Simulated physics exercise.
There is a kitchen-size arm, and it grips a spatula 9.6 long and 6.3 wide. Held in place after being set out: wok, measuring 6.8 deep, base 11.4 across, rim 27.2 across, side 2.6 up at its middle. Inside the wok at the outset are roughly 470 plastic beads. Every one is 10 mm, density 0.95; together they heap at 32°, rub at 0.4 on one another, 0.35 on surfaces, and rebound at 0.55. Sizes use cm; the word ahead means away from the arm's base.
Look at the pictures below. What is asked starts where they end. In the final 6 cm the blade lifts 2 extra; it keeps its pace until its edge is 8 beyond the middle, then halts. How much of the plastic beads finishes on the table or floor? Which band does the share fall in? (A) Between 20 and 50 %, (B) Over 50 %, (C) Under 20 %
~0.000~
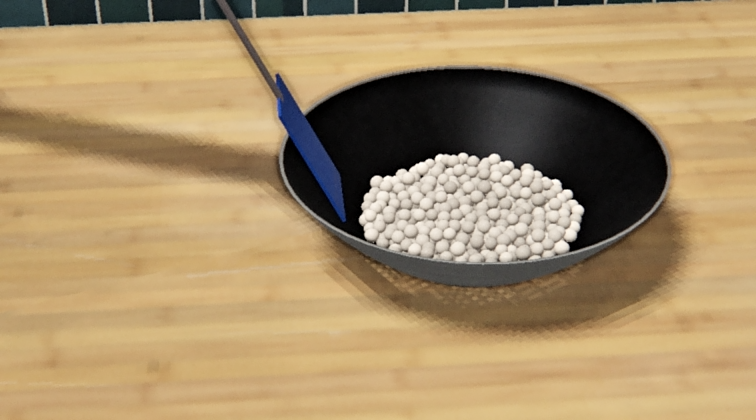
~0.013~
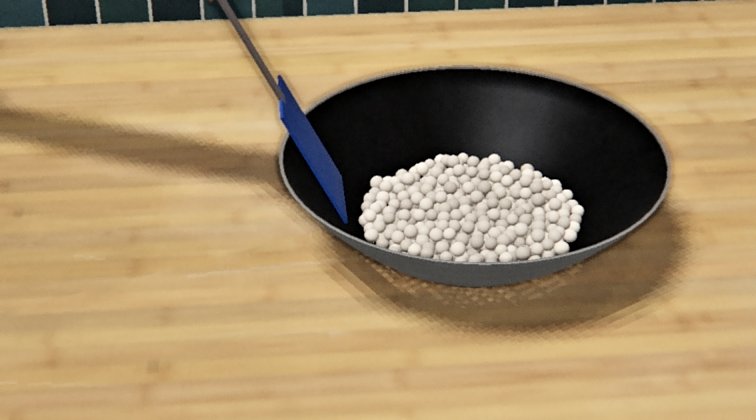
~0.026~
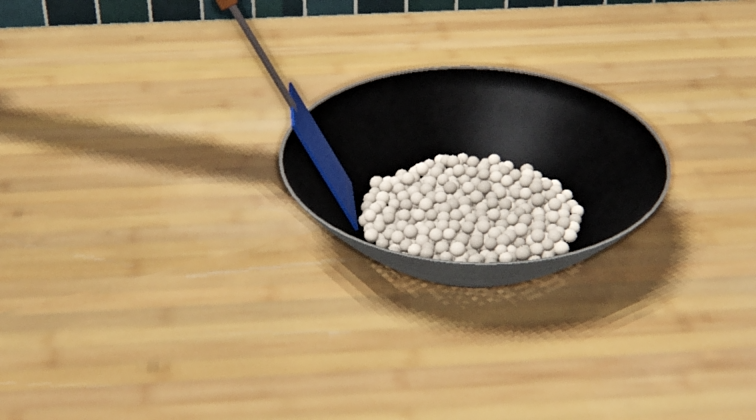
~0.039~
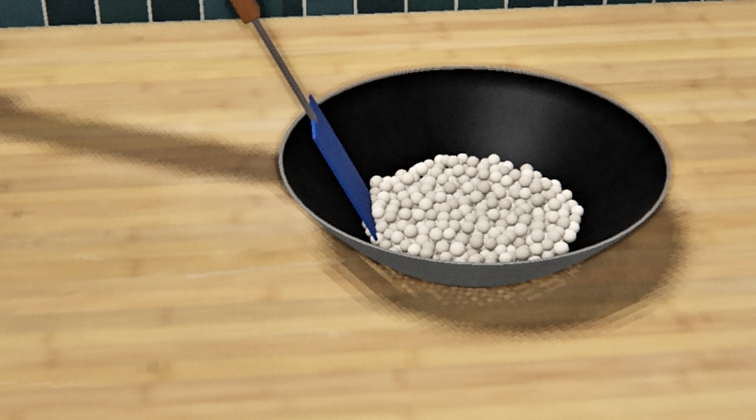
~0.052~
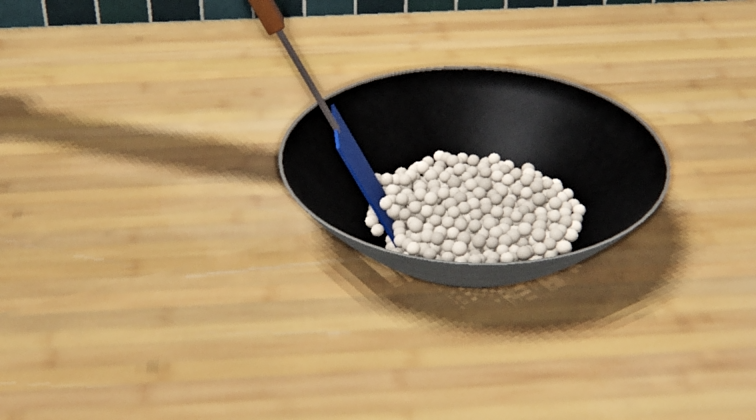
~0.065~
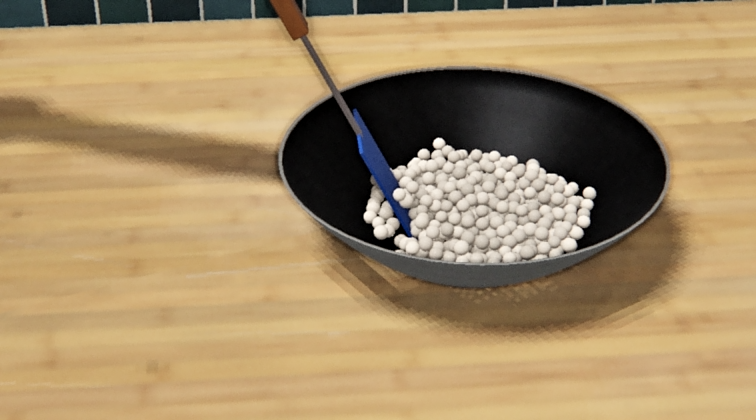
A, between 20 and 50 %.
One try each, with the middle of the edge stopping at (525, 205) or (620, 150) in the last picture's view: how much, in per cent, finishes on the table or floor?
Around 5 per cent for the first try and 35 per cent for the second.
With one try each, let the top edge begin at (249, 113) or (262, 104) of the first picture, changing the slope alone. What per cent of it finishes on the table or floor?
Some 25 and 25 per cent.
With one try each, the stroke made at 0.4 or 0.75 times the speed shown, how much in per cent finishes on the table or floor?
I'd say near 0 and then near 15 per cent.
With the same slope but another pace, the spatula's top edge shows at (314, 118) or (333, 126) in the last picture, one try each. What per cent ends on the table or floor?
Estimates: About 5 %, about 20 %.
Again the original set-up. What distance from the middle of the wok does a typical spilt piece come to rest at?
Roughly 44 cm from the middle.
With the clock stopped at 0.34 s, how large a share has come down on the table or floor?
Some 5 per cent of the load.
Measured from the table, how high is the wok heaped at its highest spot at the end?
Height at the end: Around 5.0 cm.
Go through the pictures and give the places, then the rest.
Spatula top edge at (278, 94), sloping 64°; upper third of the load around (465, 211), from x 365 to 580, top at y 160; 471 in the wok, in the first frame.
Spatula top edge at (280, 96), sloping 64°; upper third of the load around (465, 211), from x 365 to 580, top at y 160, in the second frame.
Spatula top edge at (291, 103), sloping 64°; upper third of the load around (465, 211), from x 365 to 575, top at y 160, in the third frame.
Spatula top edge at (312, 116), sloping 64°; upper third of the load around (465, 212), from x 370 to 575, top at y 160, in the fourth frame.
Spatula top edge at (335, 126), sloping 64°; upper third of the load around (464, 210), from x 370 to 580, top at y 155, in the fifth frame.
Spatula top edge at (358, 130), sloping 64°; upper third of the load around (468, 203), from x 370 to 590, top at y 145; 471 in the wok, in the sixth frame.
By 0.10 s, sloping 64°, highest piece 7 above the table; 471 in the wok.
By 0.13 s, sloping 64°, highest piece 9 above the table; 470 in the wok, 1 on the blade or in flight.
By 0.34 s, sloping 64°, highest piece 14 above the table; 343 in the wok, 25 on the table or floor, 103 on the blade or in flight.
By 1.39 s, sloping 64°, highest piece 5 above the table; 343 in the wok, 128 on the table or floor.
Final count, 343 in the wok, 128 on the table or floor. That is 27 % on the table or floor.
